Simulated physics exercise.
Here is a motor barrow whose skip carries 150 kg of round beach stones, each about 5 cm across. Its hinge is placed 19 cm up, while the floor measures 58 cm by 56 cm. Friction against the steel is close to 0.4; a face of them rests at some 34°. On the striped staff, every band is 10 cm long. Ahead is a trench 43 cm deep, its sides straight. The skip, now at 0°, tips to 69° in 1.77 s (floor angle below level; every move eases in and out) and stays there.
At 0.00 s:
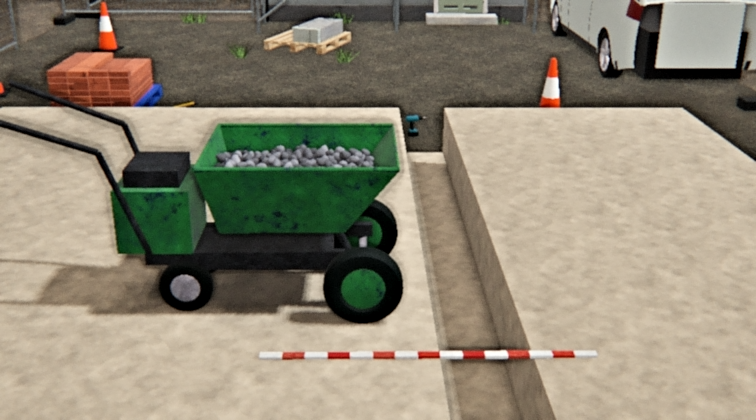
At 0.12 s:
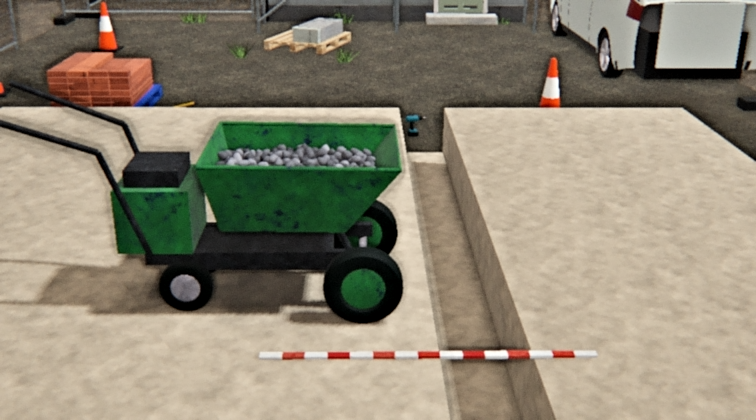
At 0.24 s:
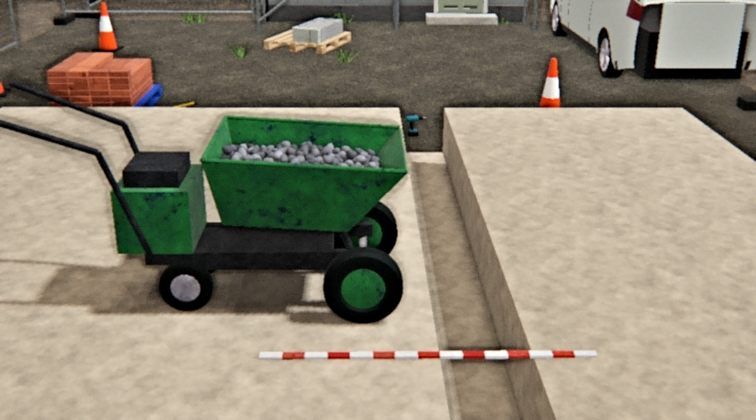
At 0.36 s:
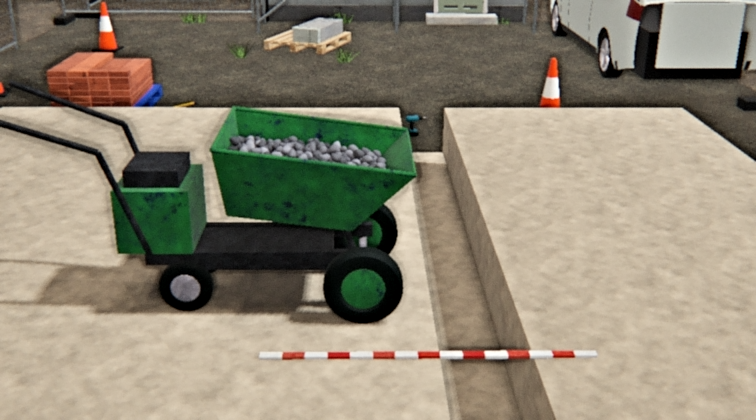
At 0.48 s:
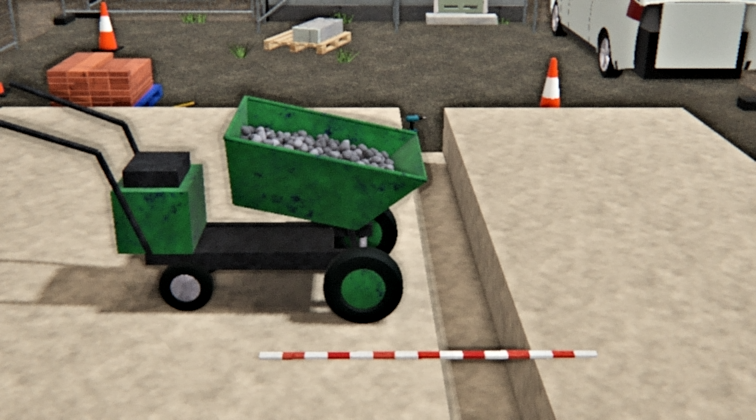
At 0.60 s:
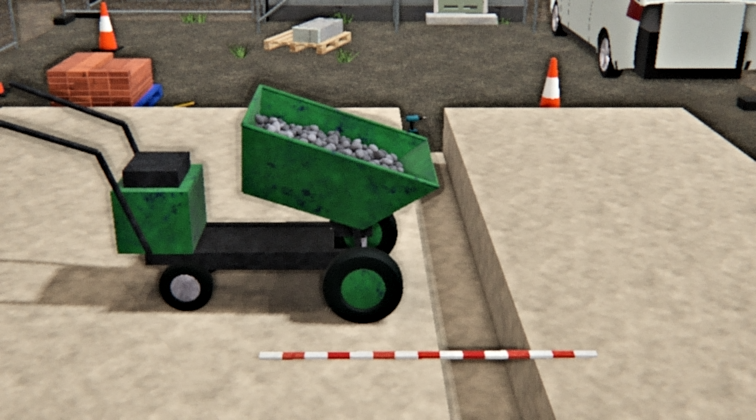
On a building site, a green motor barrow stands beside a trench, its skip of grey stones tilting steadily down towards the right.
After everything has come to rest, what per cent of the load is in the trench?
I would say 43 percent.
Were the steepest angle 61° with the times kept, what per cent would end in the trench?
It comes out at about 50 percent.
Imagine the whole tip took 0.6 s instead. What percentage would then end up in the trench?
I'd put it at some 25 in a hundred.
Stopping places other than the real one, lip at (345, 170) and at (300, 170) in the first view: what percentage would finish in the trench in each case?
Result: Close to 95 then close to 95 per cent.
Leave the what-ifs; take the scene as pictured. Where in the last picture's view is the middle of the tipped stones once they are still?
Middle at around (529, 287), I'd say.
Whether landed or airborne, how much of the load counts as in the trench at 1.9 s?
About 10 per cent by then.
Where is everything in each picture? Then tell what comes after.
The first frame shows lip at (399, 170), floor tilted 0°, highest stones at (304, 155).
The second frame shows lip at (401, 170), floor tilted 1°, highest stones at (294, 155); the stones move at 0.1 m/s on average.
The third frame shows lip at (407, 172), floor tilted 3°, highest stones at (279, 153); the stones move at 0.3 m/s on average.
In the fourth frame, the skip is at 7°, its lip at (416, 175); the top of the load is at (249, 145); the stones move at 0.4 m/s on average.
In the fifth frame, the skip is at 12°, its lip at (427, 180); the top of the load is at (255, 135); the stones move at 0.4 m/s on average.
In the sixth frame, the skip is at 18°, its lip at (439, 187); the top of the load is at (268, 124); the stones move at 0.5 m/s on average.
After 1.3 s the floor is at 58°; 100 % in the skip; the foremost stones are at (488, 224).
After 1.9 s the floor is at 69°; 48 % in the skip, 10 % in the trench, 41 % past the trench; the foremost stones are at (616, 285).
After 2.2 s the floor is at 69°; 21 % in the skip, 20 % in the trench, 59 % past the trench; the foremost stones are at (697, 285).
After 4.2 s the floor is at 69°; 0 % in the skip, 43 % in the trench, 57 % past the trench; the foremost stones are past the picture's edge.
